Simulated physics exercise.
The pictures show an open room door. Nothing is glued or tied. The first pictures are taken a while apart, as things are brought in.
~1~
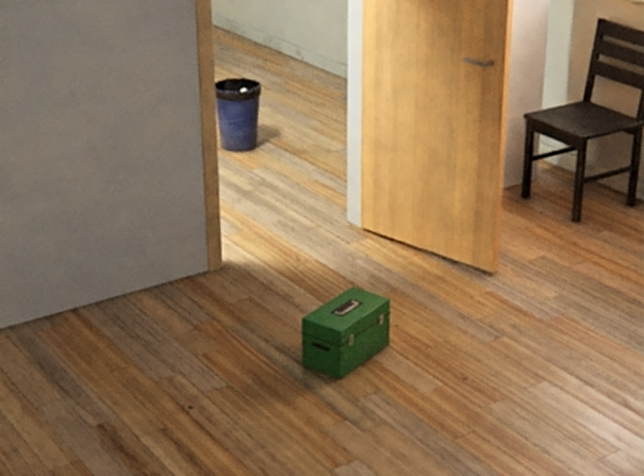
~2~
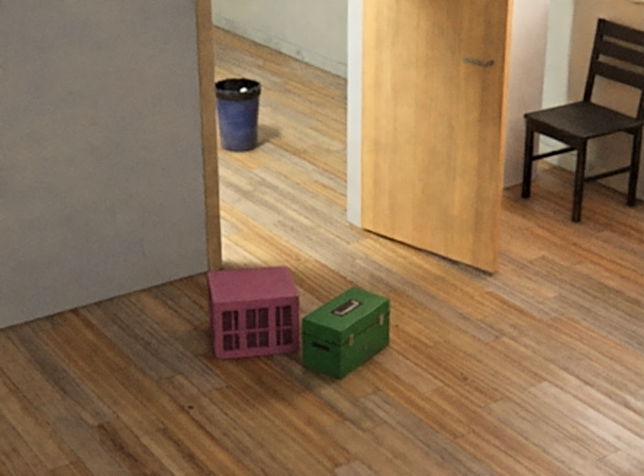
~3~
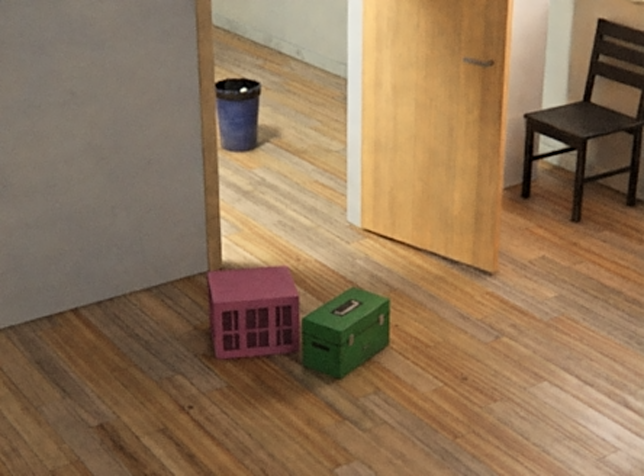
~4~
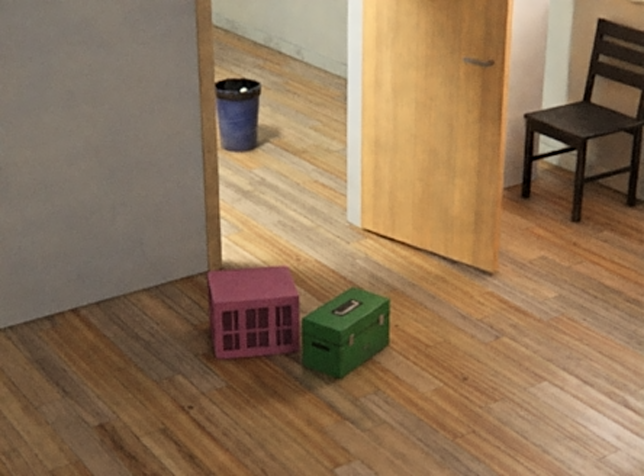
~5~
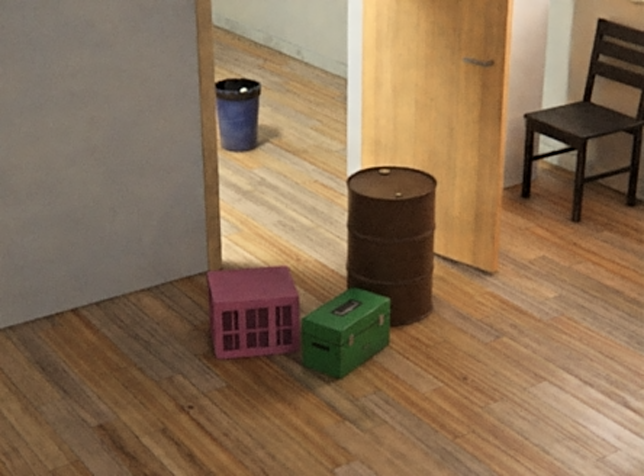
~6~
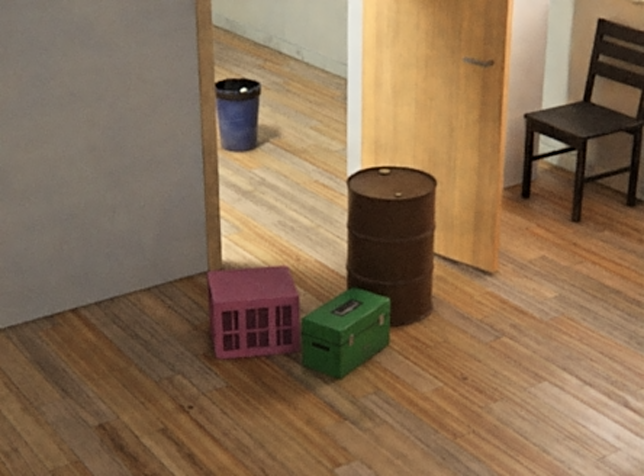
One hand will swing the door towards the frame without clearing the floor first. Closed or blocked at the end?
In the end the door stops short.
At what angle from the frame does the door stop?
About 75°.
Then, 0.40 s after the last picture, open by 93°.
Then, 0.50 s after the last picture, open by 87°.
Then, 0.70 s after the last picture, open by 76°; brown drum slid a little near (387, 246).
At rest, open by 75°; all 3 in place. Seen from the same camera at the end, brown drum near (386, 246).
